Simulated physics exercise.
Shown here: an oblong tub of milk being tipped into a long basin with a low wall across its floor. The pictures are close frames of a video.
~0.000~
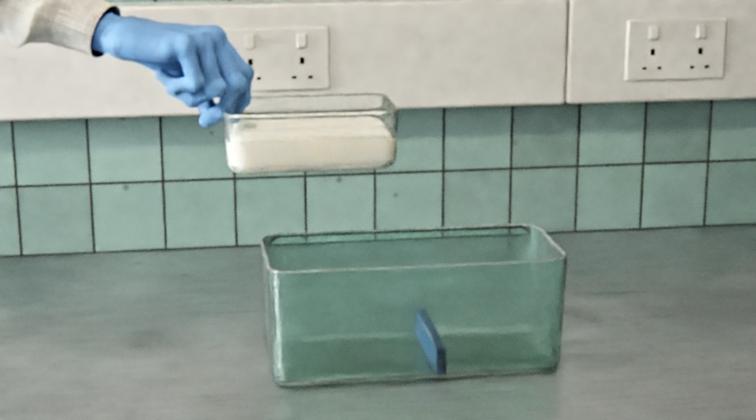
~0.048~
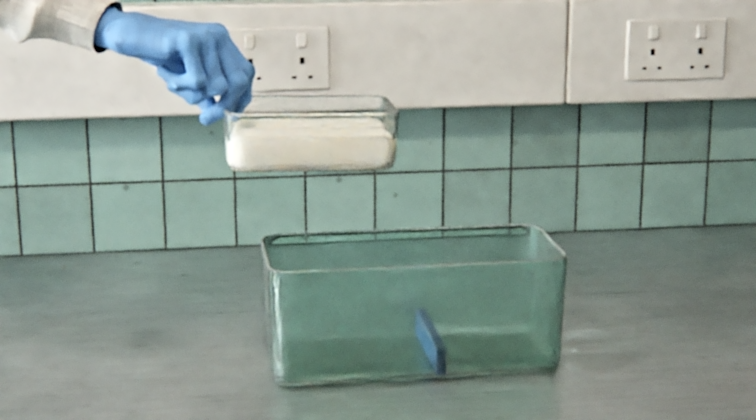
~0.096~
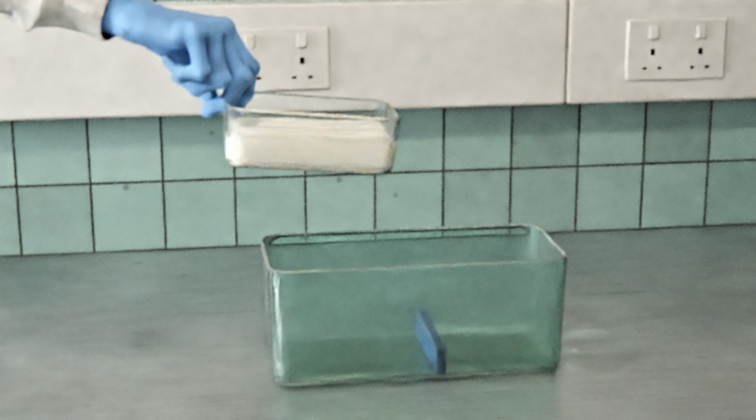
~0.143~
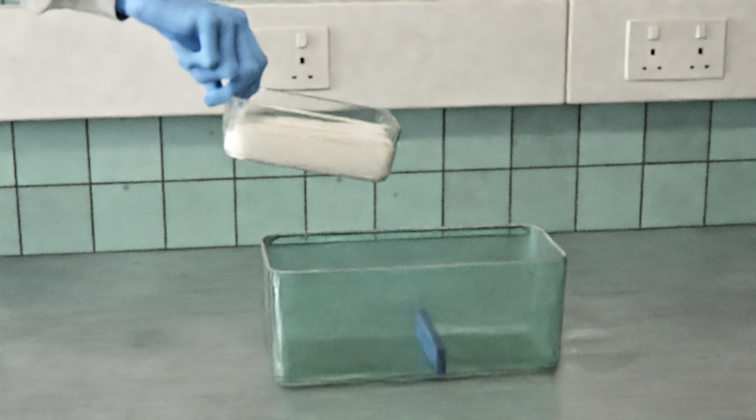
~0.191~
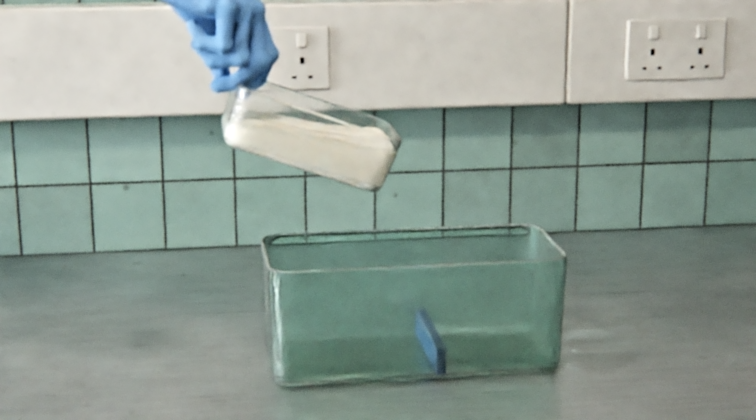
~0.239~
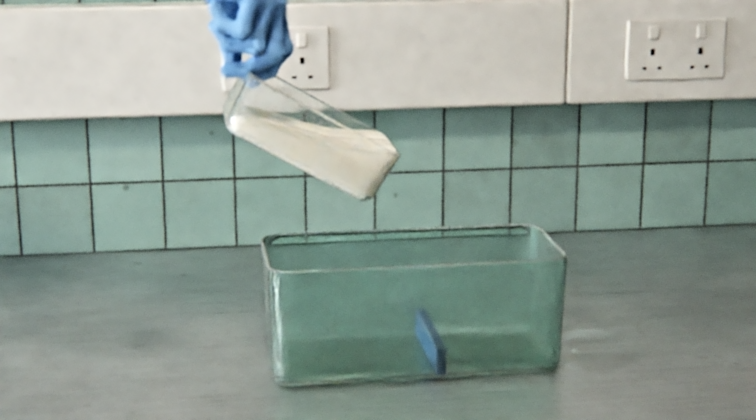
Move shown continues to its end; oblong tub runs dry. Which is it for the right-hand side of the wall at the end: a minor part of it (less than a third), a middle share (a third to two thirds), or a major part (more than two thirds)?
My call is that the right side sits mid-range, from a third up to two thirds.
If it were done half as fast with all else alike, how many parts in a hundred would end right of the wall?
It comes to some 55 in a hundred.
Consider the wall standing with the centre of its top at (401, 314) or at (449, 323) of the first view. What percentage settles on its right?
About 75 per cent, then about 25 per cent.
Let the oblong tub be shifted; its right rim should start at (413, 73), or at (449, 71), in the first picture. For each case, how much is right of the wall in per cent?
The first start gives some 60 %, the second some 65 %.
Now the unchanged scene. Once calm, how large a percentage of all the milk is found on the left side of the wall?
I'd put it at about 50 per cent.
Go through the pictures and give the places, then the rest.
In the first frame, it leans 0°; its right rim is at (391, 104); the milk meets the walls at (228, 131) and (388, 125); the long basin's rim runs from (266, 255) to (552, 242); the wall's top is at (430, 329).
In the second frame, it leans 1°; its right rim is at (392, 106); the milk meets the walls at (227, 130) and (387, 127).
In the third frame, it leans 5°; its right rim is at (393, 112); the milk meets the walls at (228, 127) and (388, 129).
In the fourth frame, it leans 12°; its right rim is at (394, 121); the milk meets the walls at (228, 122) and (388, 133).
In the fifth frame, it leans 20°; its right rim is at (395, 134); the milk meets the walls at (228, 118) and (389, 136).
In the sixth frame, it leans 30°; its right rim is at (392, 148); the milk meets the walls at (229, 112) and (392, 139); 1 per cent is over the edge.
By 0.51 s the tilt is 87° and 11 per cent is still to pour, 14 is left of the wall and 31 right of it.
By 0.70 s the tilt is 96° and 2 per cent is still to pour, 39 is left of the wall and 53 right of it.
By 0.91 s the tilt is 96° and 1 per cent is still to pour, 45 is left of the wall and 49 right of it.
By 1.13 s the tilt is 96° and 0 per cent is still to pour, 51 is left of the wall and 45 right of it.
At rest 51 per cent lies left of the wall, 45 right of it and 4 outside.
